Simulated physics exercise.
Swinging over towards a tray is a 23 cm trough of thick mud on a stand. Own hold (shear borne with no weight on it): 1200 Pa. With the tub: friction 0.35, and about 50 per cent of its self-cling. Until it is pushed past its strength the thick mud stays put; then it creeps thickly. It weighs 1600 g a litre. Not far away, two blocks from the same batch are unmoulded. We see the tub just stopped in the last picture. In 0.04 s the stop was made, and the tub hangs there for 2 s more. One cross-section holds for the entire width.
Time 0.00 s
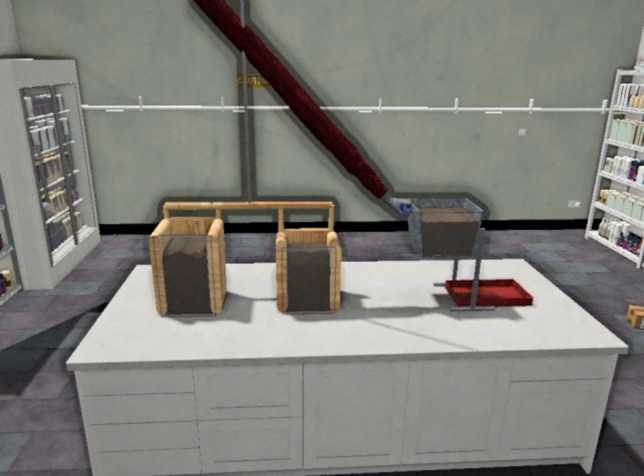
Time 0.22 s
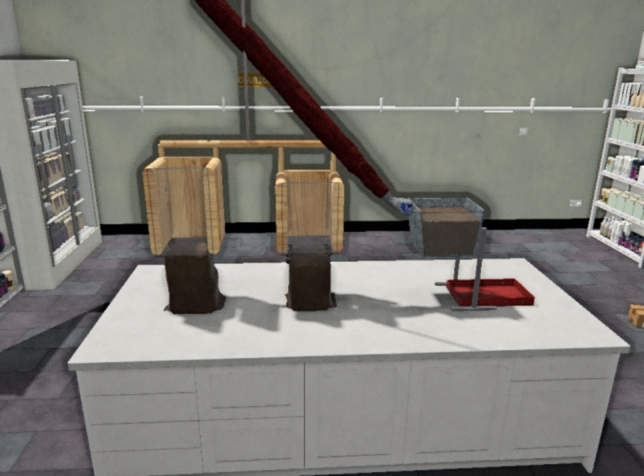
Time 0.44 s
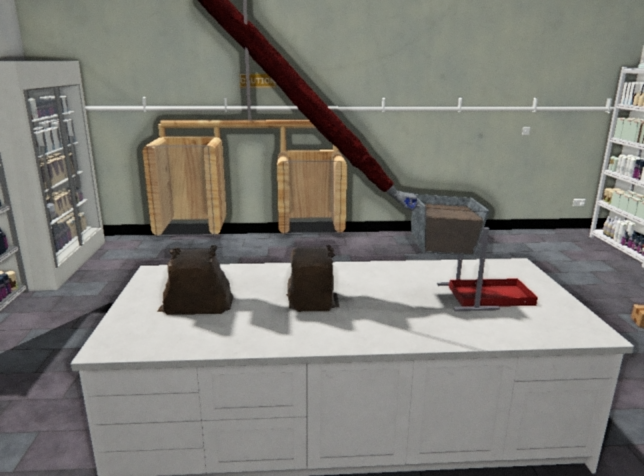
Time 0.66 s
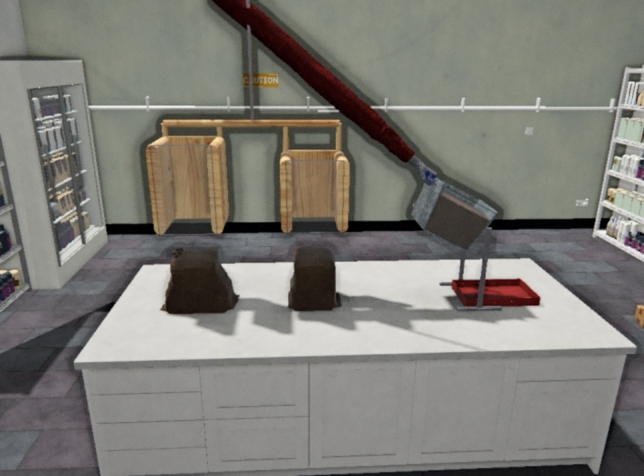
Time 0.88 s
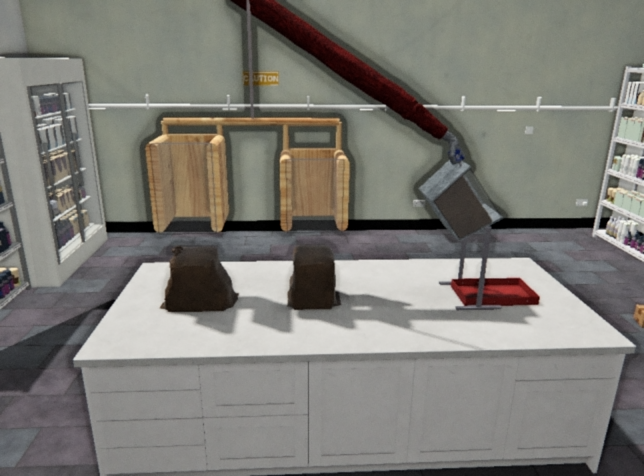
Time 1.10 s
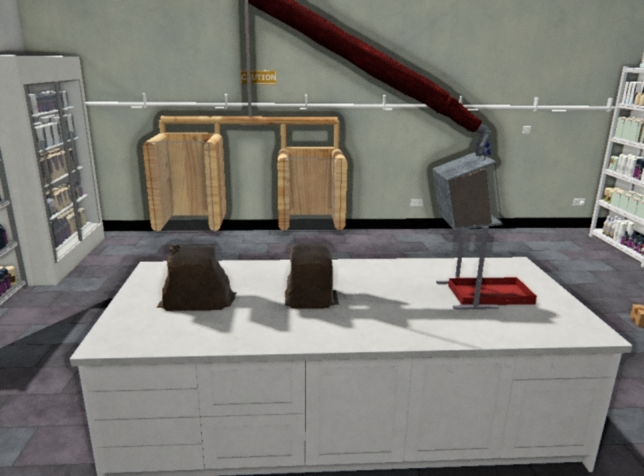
In a grey-walled room with shelves, a wooden frame lifts off two dark blocks on a white counter, and the blocks slump slightly; then a red arm raises and tilts a grey tub of brown material above a red tray.
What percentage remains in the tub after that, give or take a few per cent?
100 %.
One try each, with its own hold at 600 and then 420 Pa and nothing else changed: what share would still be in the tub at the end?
First 55 %, second 45 %.
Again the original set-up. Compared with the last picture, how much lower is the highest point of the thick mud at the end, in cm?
2 cm.
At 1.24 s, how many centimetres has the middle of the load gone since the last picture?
2 cm.
By 1.24 s, the tub is at 76 degrees and holds 100 %.
By 1.41 s, the tub is at 76 degrees and holds 100 %.
By 1.58 s, the tub is at 76 degrees and holds 100 %.
By 1.75 s, the tub is at 76 degrees and holds 100 %.
By 3.10 s, at the end, the tub is at 76 degrees and holds 100 %.
